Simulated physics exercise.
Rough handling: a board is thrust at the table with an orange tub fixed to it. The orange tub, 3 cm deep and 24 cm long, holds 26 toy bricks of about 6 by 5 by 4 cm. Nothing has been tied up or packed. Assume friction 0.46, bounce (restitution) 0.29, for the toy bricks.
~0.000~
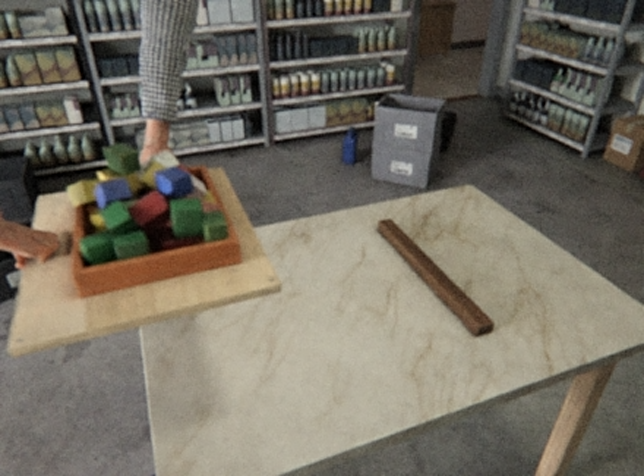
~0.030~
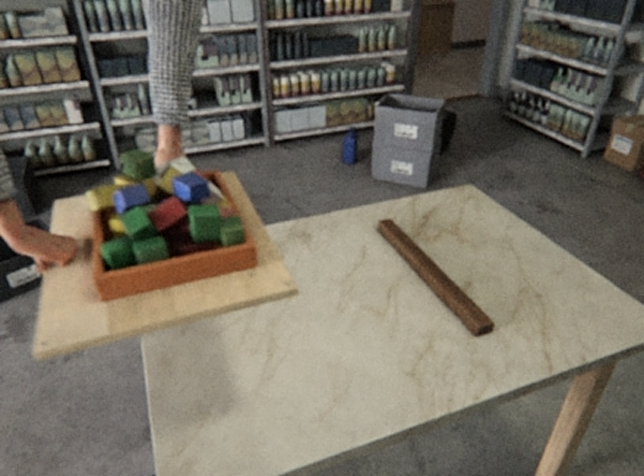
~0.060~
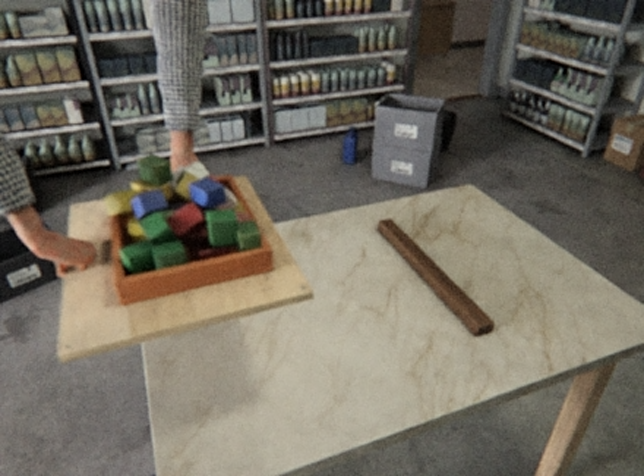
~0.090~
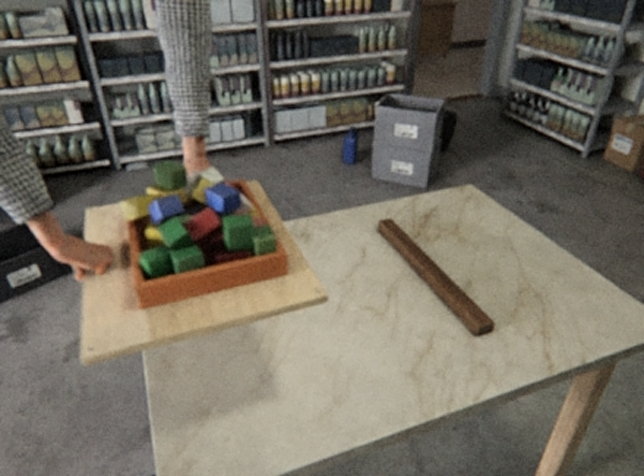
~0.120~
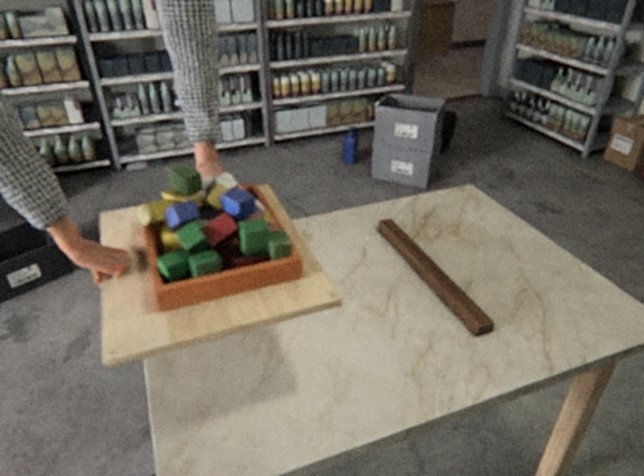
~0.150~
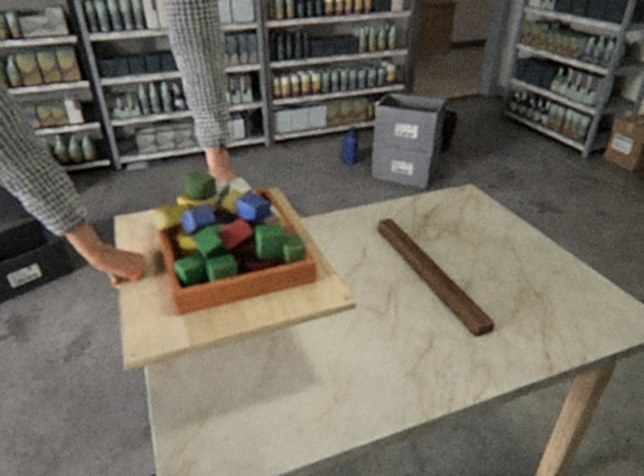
An orange tub of colourful toy bricks moves right on a board held by two hands.
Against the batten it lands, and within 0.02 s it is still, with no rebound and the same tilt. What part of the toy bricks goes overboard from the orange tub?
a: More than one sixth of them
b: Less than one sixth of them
b, less than one sixth of them.
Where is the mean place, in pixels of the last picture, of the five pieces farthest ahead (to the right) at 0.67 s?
Roughly at (396, 262).
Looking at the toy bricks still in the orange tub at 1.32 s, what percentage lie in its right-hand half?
Near 70 per cent.
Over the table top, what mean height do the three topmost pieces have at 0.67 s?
About 12 cm.
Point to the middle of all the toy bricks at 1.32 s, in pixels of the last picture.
Middle: About (370, 269) px.
After 0.47 s, touchdown against the batten.
After 0.55 s, the orange tub has all 26.
After 0.67 s, the orange tub has all 26.
After 0.89 s, the orange tub is down by 1 of 26.
When it is over (at 1.32 s), the orange tub is down by 1 of 26. Asked share, 1 of 26, 4 per cent.
